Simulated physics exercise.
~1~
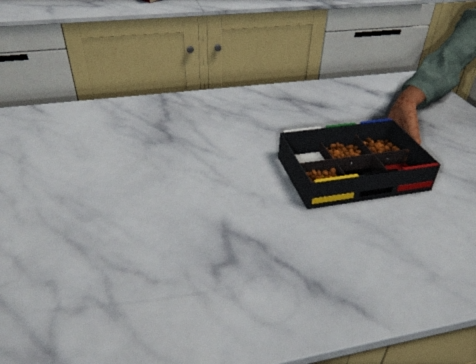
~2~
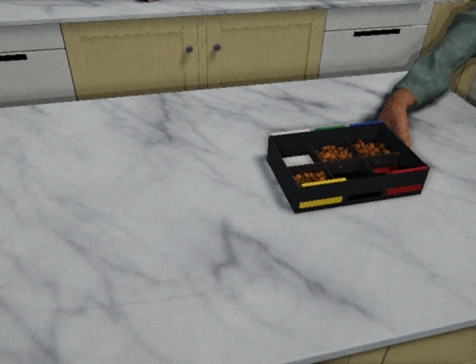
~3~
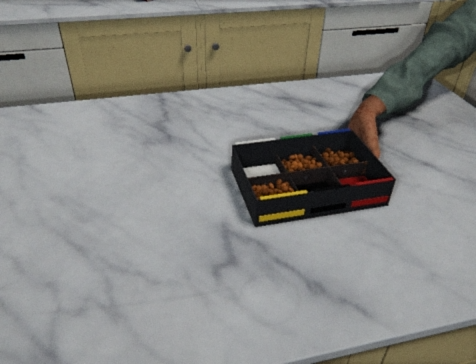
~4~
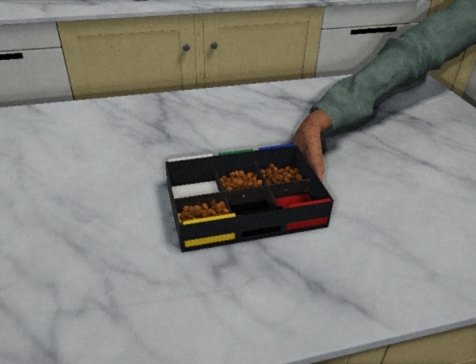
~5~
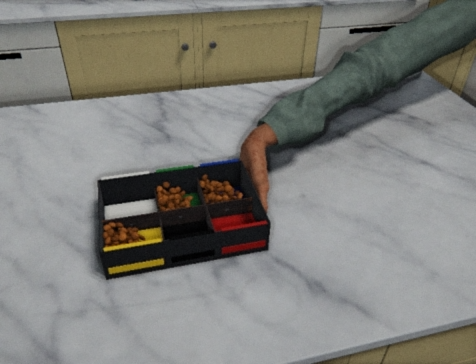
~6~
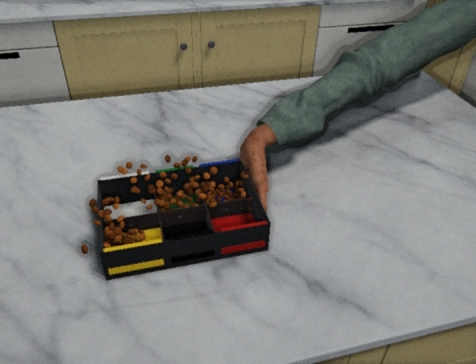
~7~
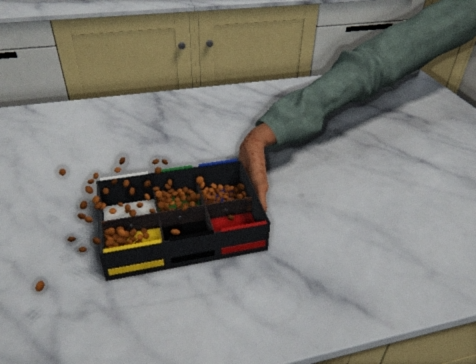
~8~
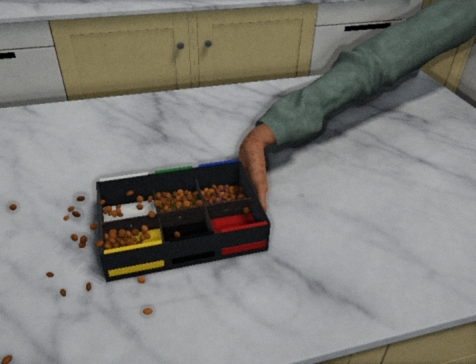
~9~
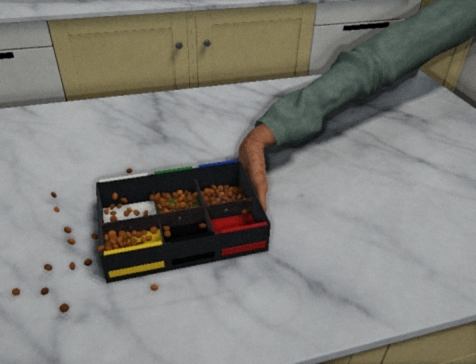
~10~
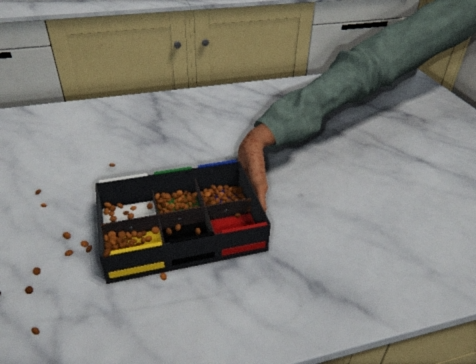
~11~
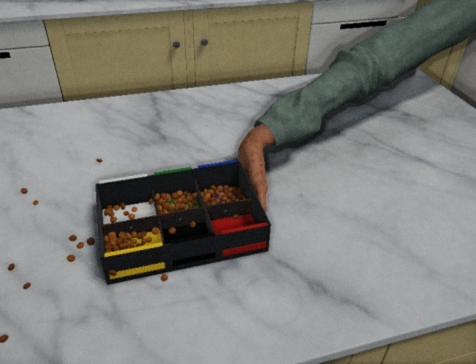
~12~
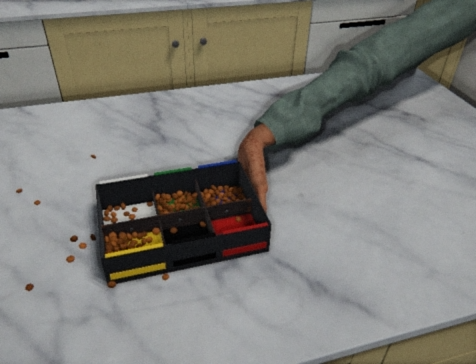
A black drawer tray with white, green, blue, yellow and red markings sits on a pale marble counter, seen from above at an angle, with cream and white cabinets behind. A hand in a green sleeve holds its right side, and brown kibble fills the blue, green and yellow compartments. The hand slides the tray left and toward the viewer, then it stops abruptly. Kibble leaps up and surges left, some flying over the edge and scattering across the marble. At the end, the hand still holds the tray, with most kibble inside, a little in the white compartment, and stray bits lying outside.
